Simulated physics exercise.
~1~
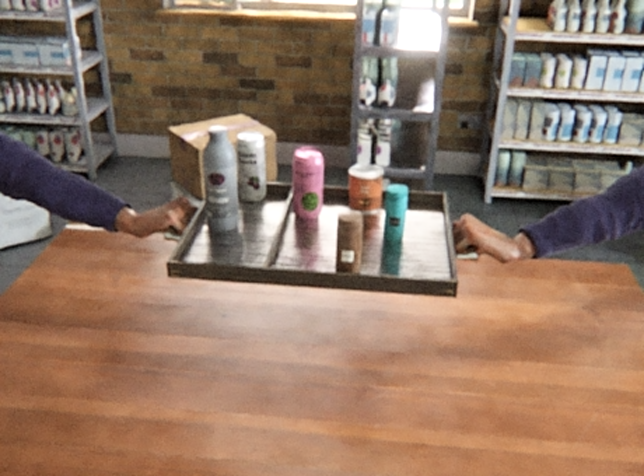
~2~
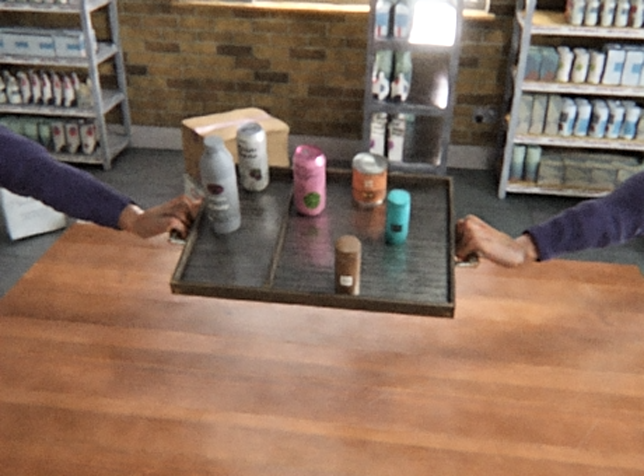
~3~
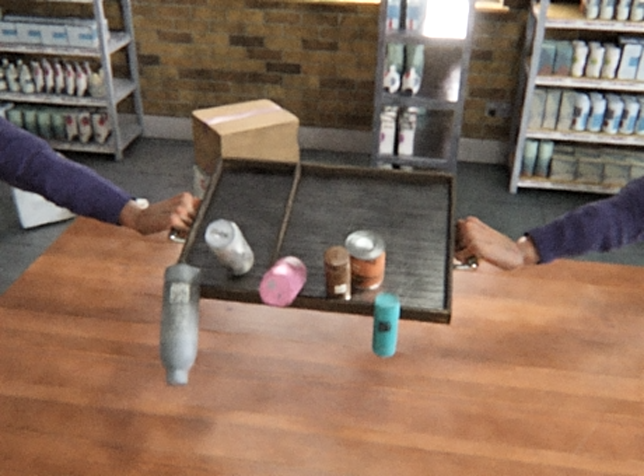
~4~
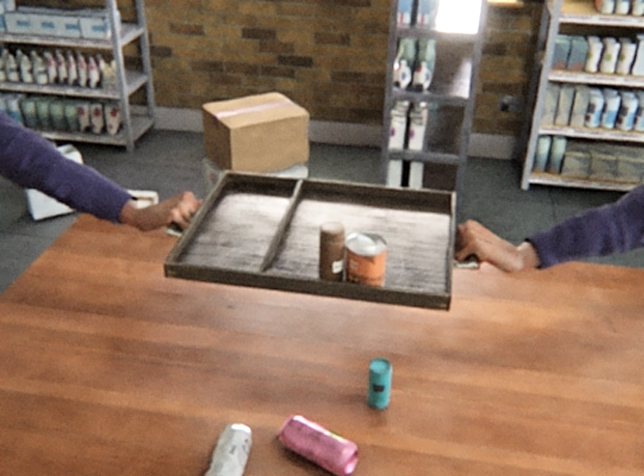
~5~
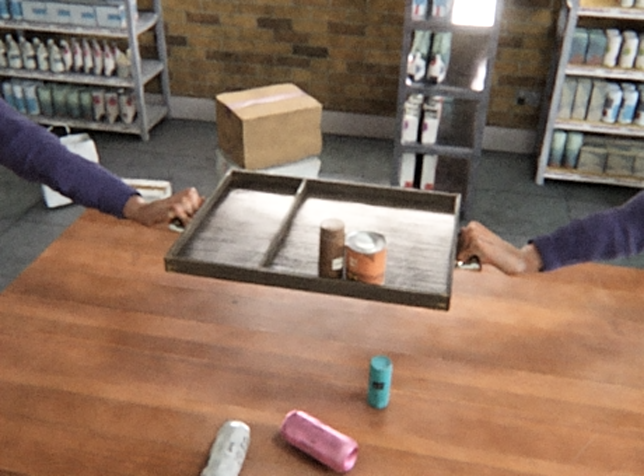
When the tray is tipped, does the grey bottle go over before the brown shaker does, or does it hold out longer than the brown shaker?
The grey bottle gives way first, toppling over the near edge of the tray. The brown shaker stays standing on the tray to the end.
